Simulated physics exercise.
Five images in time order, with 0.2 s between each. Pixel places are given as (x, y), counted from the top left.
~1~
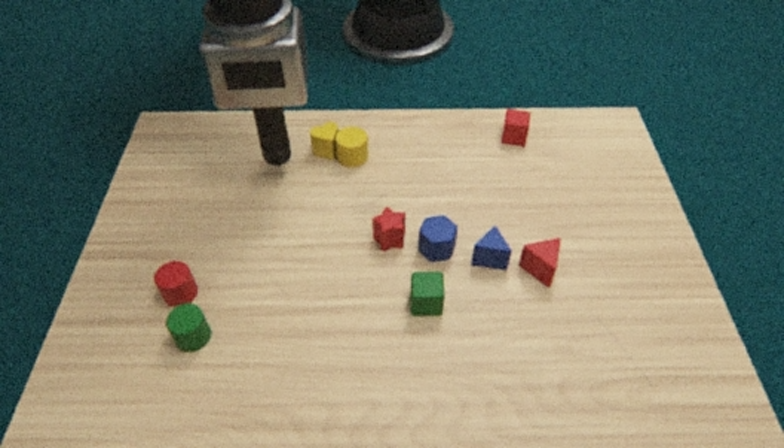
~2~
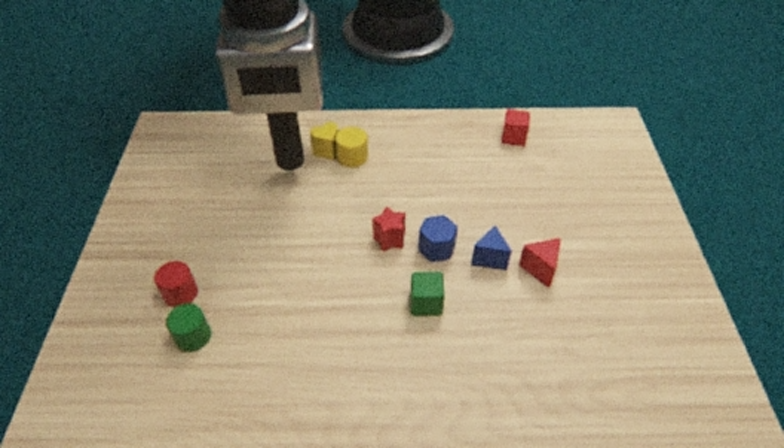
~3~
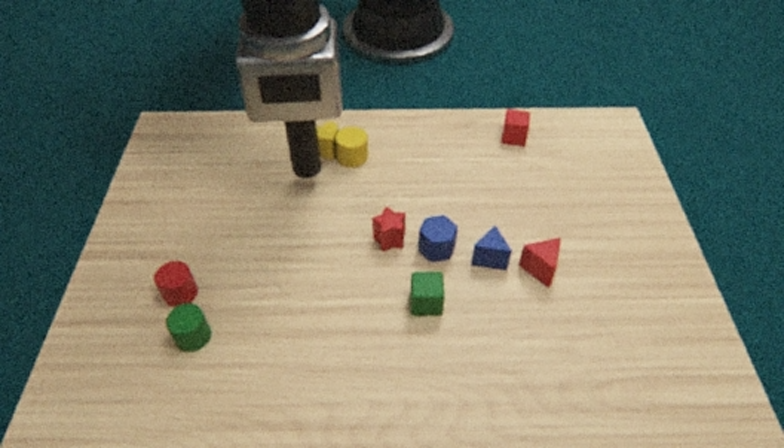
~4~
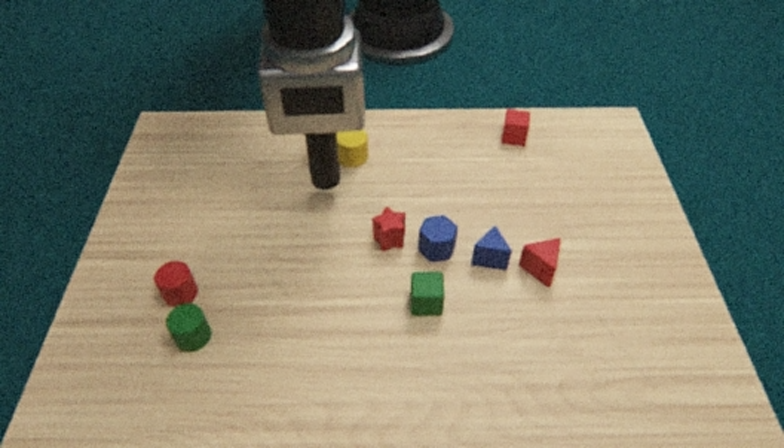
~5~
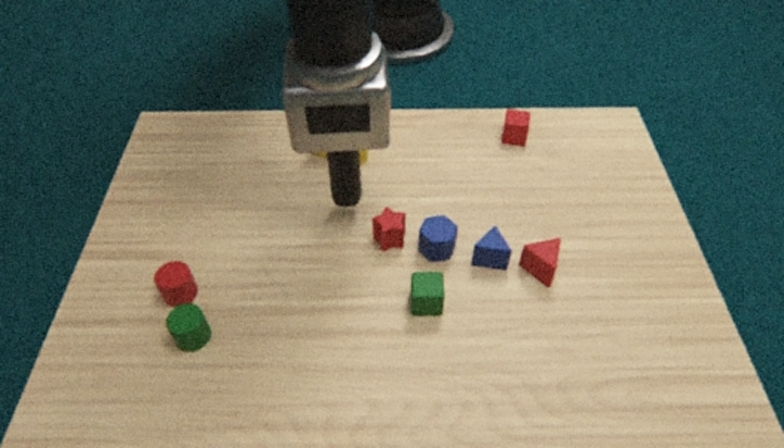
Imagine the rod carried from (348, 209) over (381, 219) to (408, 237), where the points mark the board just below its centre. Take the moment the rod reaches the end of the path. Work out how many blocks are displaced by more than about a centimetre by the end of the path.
The number is one.
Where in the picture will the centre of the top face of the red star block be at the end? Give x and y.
My prediction: (404, 239).
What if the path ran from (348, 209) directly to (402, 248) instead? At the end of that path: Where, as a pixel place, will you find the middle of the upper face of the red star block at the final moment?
Its top middle is near (425, 243).
What follows on the original path. Halfway along, rod (381, 207); red star block (392, 221).
At the end, rod (408, 225); red star block (404, 239), turned 60° clockwise; blue hexagon not moved.
